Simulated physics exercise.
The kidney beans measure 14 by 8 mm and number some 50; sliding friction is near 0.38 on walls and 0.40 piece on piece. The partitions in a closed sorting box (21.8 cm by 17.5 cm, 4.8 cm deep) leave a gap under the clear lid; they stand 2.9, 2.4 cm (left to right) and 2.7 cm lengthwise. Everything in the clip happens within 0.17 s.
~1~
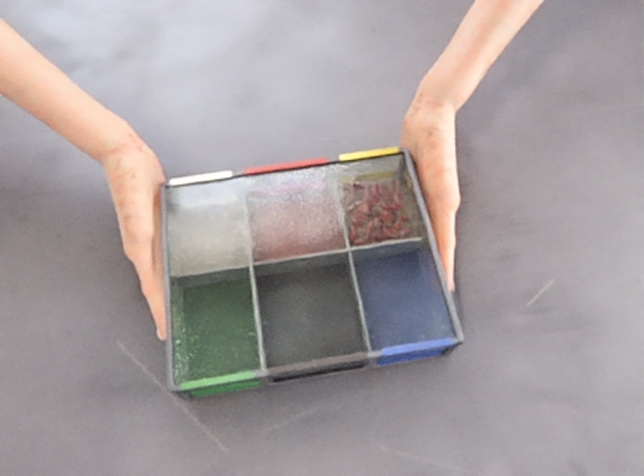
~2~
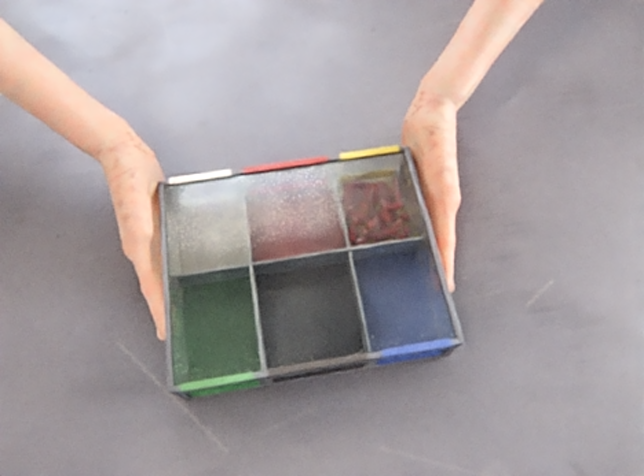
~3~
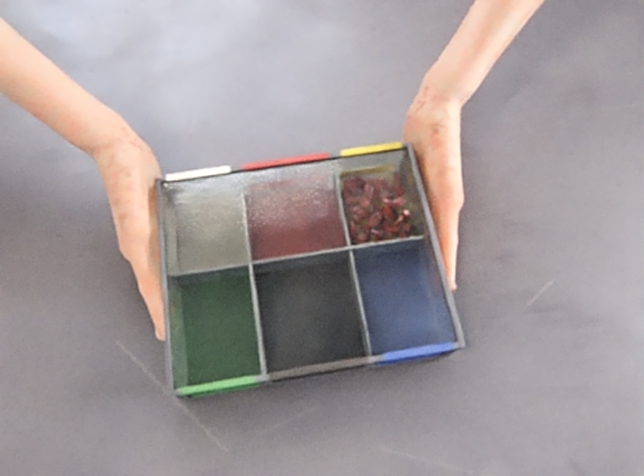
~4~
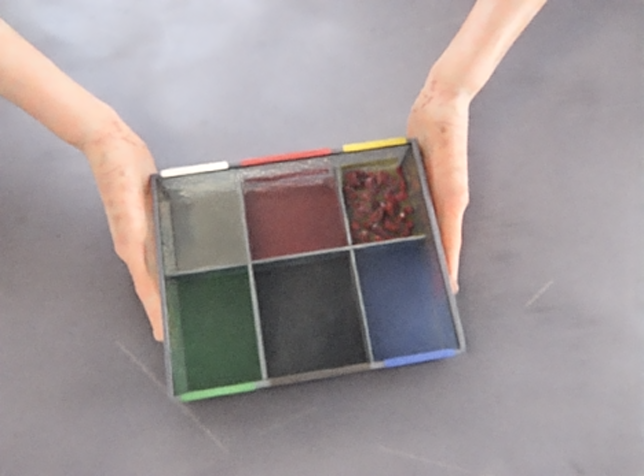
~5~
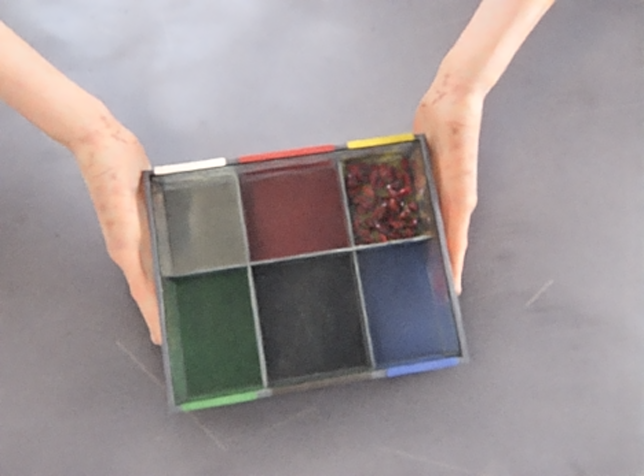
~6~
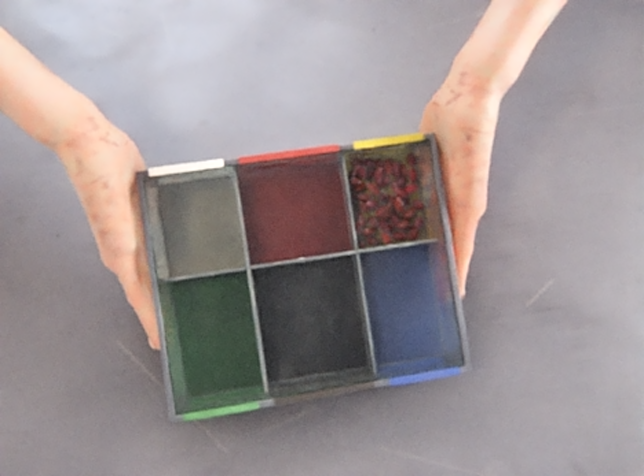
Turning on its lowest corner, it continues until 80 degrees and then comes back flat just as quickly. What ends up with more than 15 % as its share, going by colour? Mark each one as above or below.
Marked: Red compartment below; blue compartment above; green compartment below; yellow compartment above; white compartment below; black compartment below.
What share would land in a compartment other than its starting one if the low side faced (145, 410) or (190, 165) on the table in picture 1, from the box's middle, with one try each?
Approximately 95 percent, then 30 percent.
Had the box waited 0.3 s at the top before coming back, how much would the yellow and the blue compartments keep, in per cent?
In per cent: Yellow 35; blue 60.
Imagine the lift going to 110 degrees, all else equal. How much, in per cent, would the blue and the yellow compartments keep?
Then blue would get 85 per cent and yellow 0 per cent.
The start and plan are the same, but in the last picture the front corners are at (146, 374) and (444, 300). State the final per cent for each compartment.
By the end red holds 45%, blue holds 0%, green holds 0%, yellow holds 40%, white holds 15% and black holds 0%.
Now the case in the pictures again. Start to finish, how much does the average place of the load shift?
I'd say close to 8.5 cm in total.
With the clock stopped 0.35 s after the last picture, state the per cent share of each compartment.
Red 0 %, blue 30 %, green 0 %, yellow 70 %, white 0 %, black 0 %.
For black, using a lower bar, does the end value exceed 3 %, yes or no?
Black compartment - above it.
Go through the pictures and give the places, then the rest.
The first frame shows box tilt 0 degrees, front corners at (174, 386) and (457, 338); yellow 100 %.
The second frame shows box tilt 1 degrees, front corners at (174, 387) and (457, 339).
The third frame shows box tilt 4 degrees, front corners at (174, 391) and (458, 343), lowest corner right front.
The fourth frame shows box tilt 9 degrees, front corners at (174, 397) and (460, 349), lowest corner right front.
The fifth frame shows box tilt 17 degrees, front corners at (175, 406) and (462, 357), lowest corner right front.
The sixth frame shows box tilt 24 degrees, front corners at (176, 415) and (465, 366), lowest corner right front; yellow 100 %.
Then, 0.35 s after the last picture, tilt 78 degrees; blue 30 %, yellow 70 %.
Then, 0.58 s after the last picture, tilt 31 degrees; blue 55 %, yellow 35 %, black 5 %.
Then, 0.93 s after the last picture, tilt 0 degrees; blue 55 %, yellow 35 %, black 5 %.
In the end, red 0 %, blue 55 %, green 0 %, yellow 35 %, white 0 %, black 5 %.
